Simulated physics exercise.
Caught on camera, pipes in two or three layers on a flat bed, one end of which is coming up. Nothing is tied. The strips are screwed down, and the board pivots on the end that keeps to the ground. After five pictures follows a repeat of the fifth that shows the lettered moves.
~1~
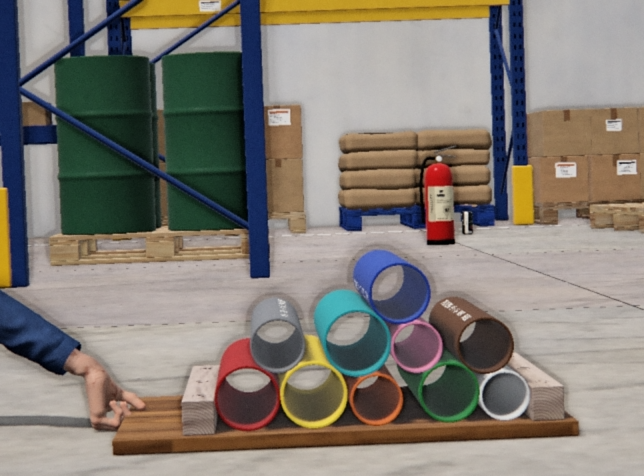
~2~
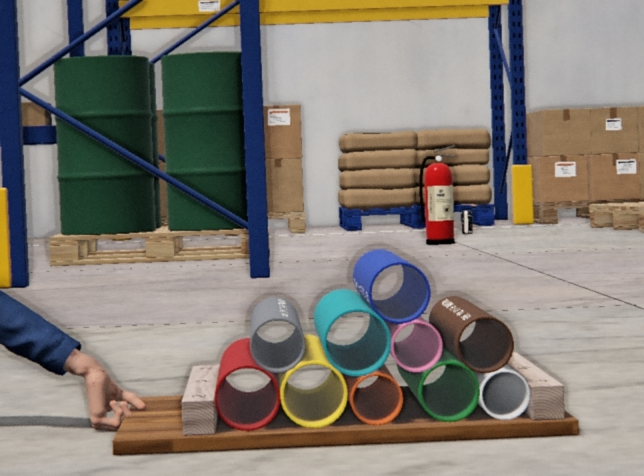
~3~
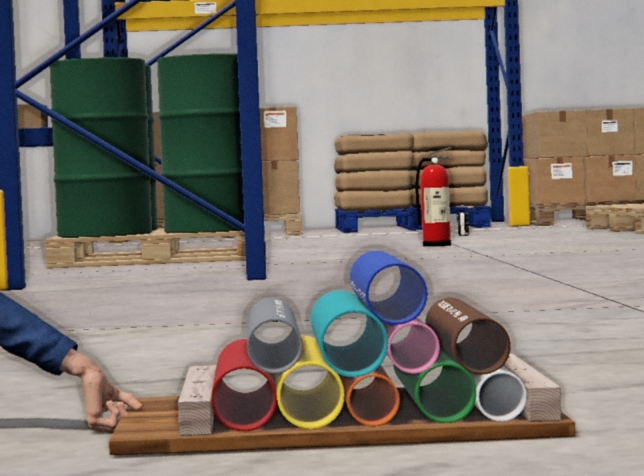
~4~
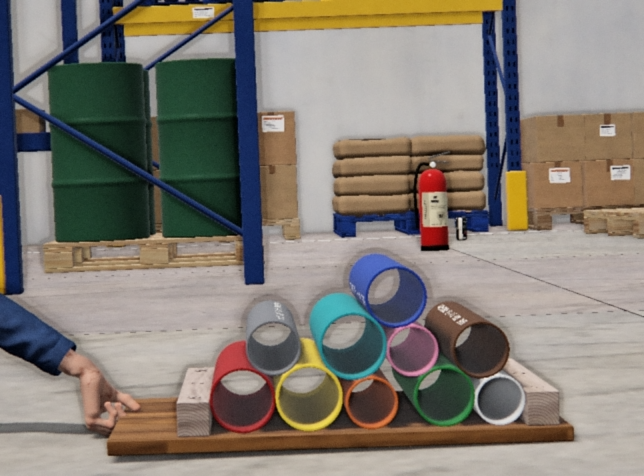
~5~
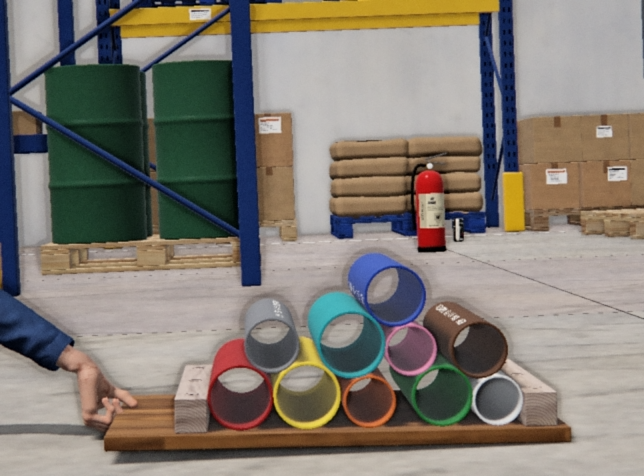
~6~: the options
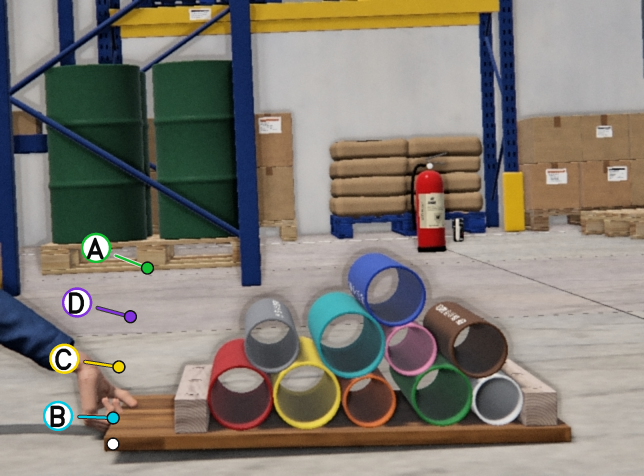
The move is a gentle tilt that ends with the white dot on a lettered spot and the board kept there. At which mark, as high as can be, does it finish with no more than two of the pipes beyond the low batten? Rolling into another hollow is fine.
Mark C is as high as it can go.
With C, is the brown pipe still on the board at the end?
Yes.
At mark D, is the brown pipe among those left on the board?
No, with D.
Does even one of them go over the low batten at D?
Yes, at D.
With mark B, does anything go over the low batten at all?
At B: No.
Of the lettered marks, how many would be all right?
The number is two.
On the marked copy, A at (147, 268); B at (113, 418); C at (119, 367); D at (130, 317); the white dot at (113, 444).
Taking C. A third of the way, board at 10°.
Two thirds of the way, board at 11°.
When it is over, board at 11°, none over the low batten.
As for the rest, A four over the low batten (turquoise, brown, pink, blue); B none over the low batten; D four over the low batten (turquoise, brown, pink, blue).
